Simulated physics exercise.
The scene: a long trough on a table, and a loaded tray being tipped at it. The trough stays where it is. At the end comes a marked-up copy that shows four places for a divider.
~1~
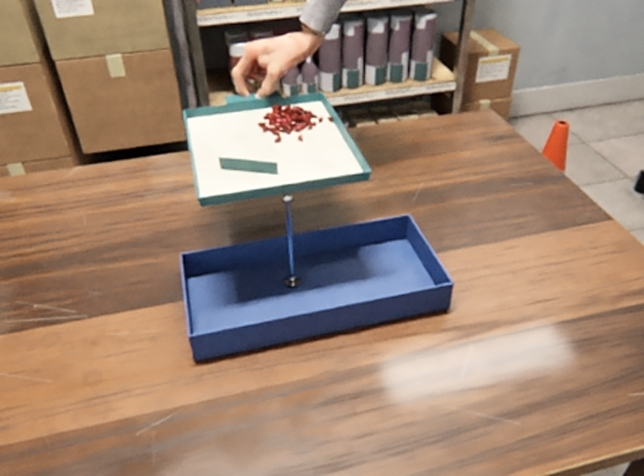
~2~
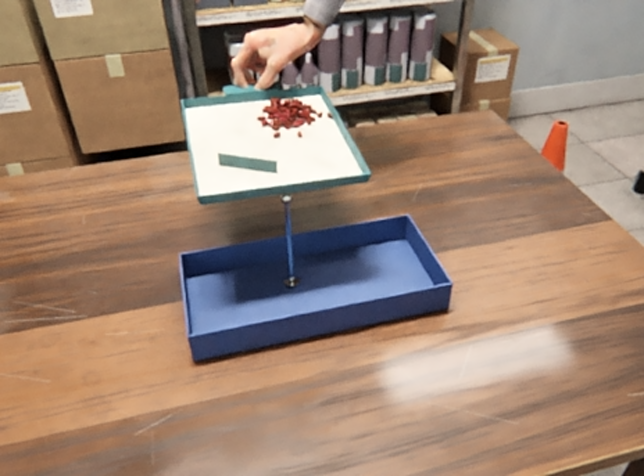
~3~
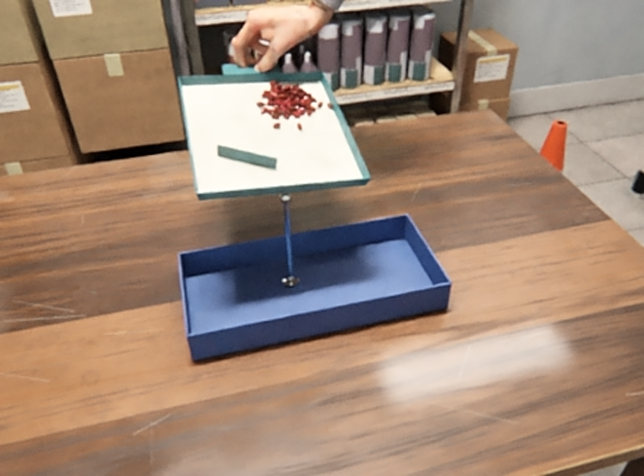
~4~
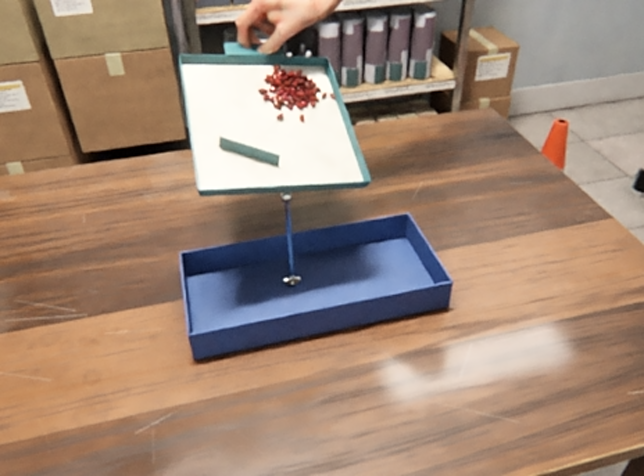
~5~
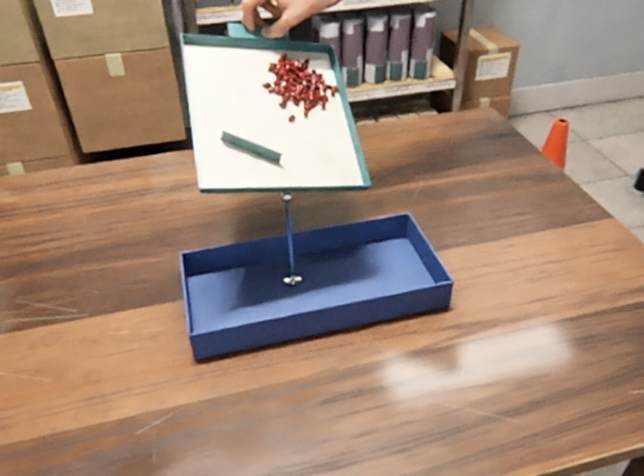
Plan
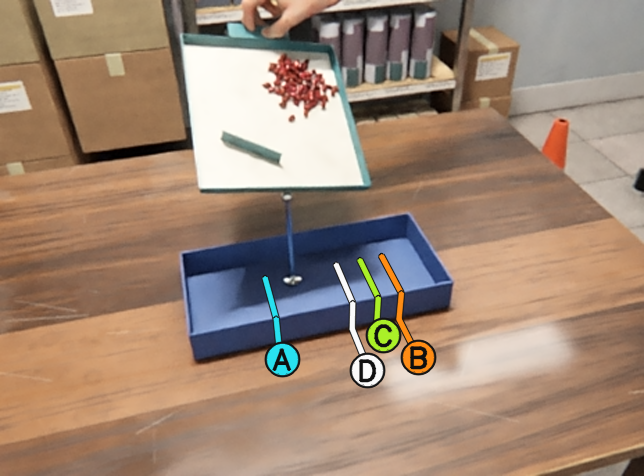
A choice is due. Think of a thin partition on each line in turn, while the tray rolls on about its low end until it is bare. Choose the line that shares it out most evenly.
The answer is line C.
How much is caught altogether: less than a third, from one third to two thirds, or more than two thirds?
About that: More than two thirds.
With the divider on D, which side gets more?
The right side.
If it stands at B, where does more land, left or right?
The left side.
On the marked copy, line A crosses the front rim at (275, 317); line B crosses the front rim at (400, 292); line C crosses the front rim at (377, 297); line D crosses the front rim at (352, 302).
For line A, of what is caught, none on the left of the divider, all on the right.
For line B, of what is caught, most on the left of the divider, a small part on the right.
For line C, of what is caught, about half on the left of the divider, about half on the right.
For line D, of what is caught, a small part on the left of the divider, most on the right.
